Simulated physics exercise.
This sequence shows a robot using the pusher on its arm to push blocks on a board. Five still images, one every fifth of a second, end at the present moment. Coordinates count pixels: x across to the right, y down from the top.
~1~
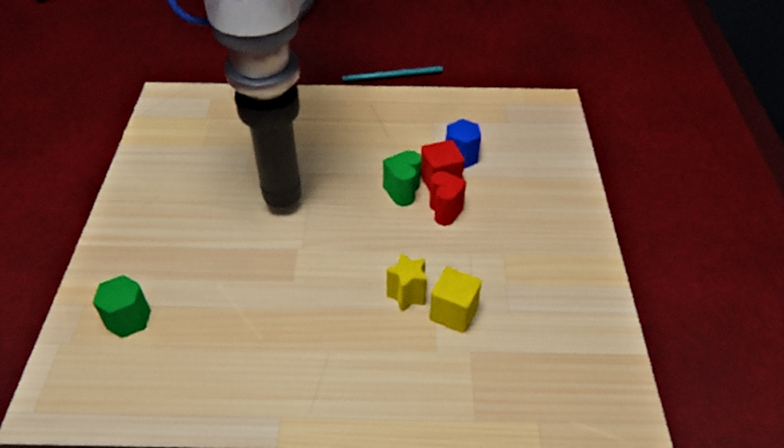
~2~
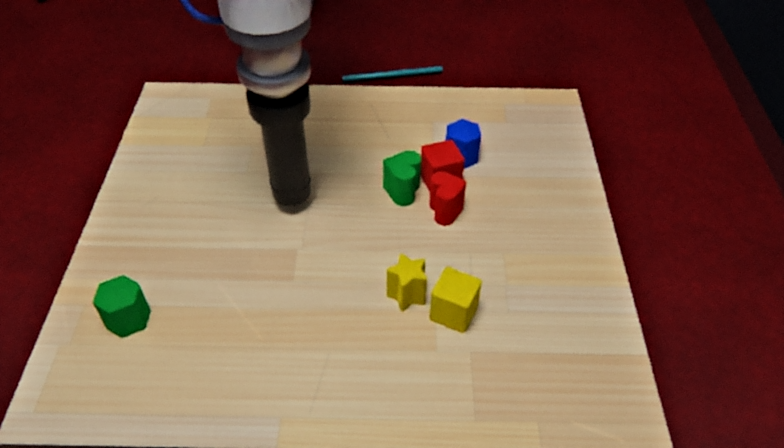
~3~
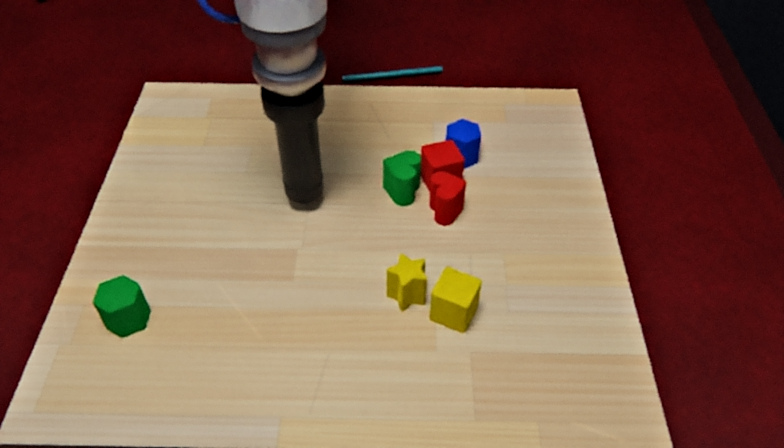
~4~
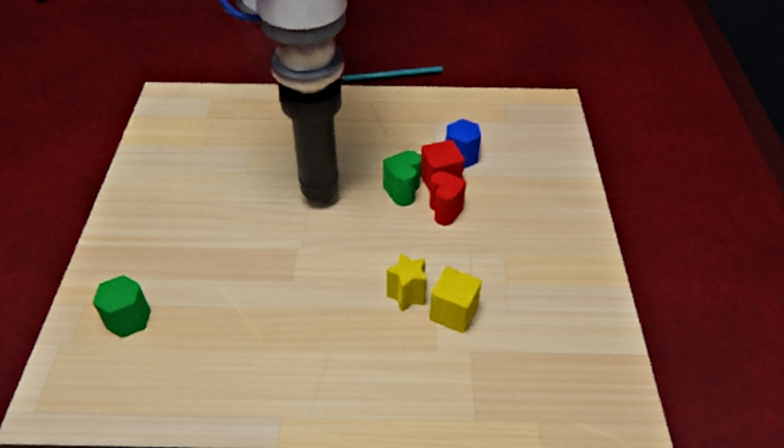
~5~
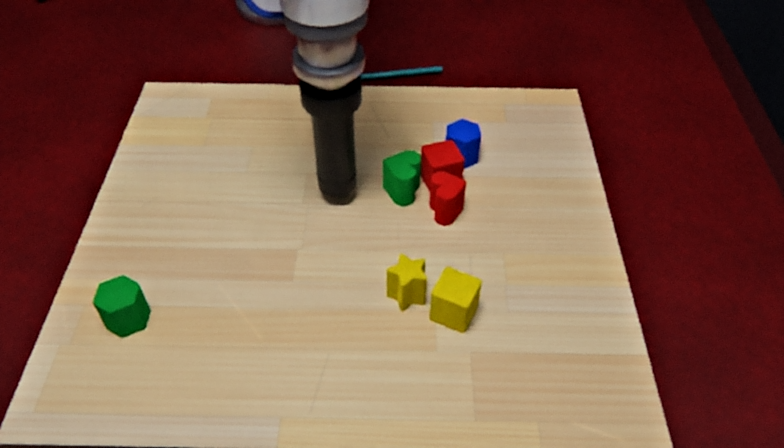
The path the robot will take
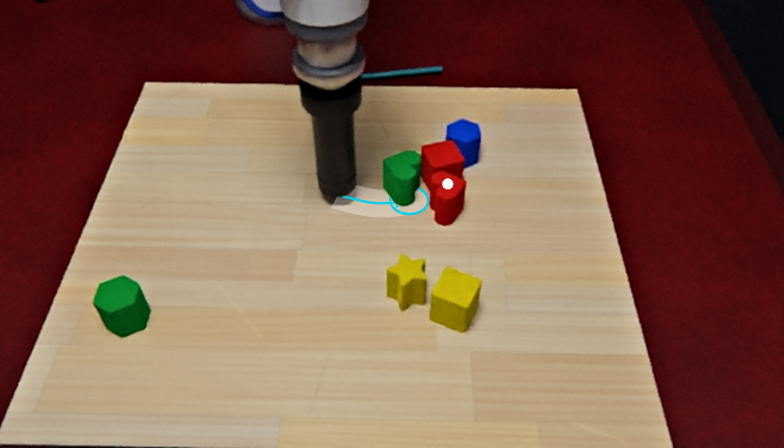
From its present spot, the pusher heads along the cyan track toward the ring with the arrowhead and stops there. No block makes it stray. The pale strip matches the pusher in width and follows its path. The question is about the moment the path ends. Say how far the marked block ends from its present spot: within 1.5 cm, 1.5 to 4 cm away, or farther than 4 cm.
I'd go with under 1.5 cm for this block.
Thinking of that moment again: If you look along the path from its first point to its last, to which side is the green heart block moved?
Answer: Left.
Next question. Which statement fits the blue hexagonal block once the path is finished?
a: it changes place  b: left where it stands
I choose a.
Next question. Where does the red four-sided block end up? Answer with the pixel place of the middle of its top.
Expect it around (465, 147).
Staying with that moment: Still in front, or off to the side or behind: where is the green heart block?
At the end of the path, the pusher is still pushing the green heart block ahead of it.
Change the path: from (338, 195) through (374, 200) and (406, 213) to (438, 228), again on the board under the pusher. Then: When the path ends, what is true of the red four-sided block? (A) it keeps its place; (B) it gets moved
B
Drawn move, from (338, 195) through (361, 201) and (385, 203) to (409, 200); the dot is on the red heart block.
On the path given first. Halfway along, pusher at (374, 193); nothing pushed yet.
At the end, pusher at (410, 190); green heart block at (434, 155), turned 25° anticlockwise; red four-sided block at (465, 147), turned 15° clockwise; red heart block still; blue hexagonal block at (473, 124), turned 35° anticlockwise.
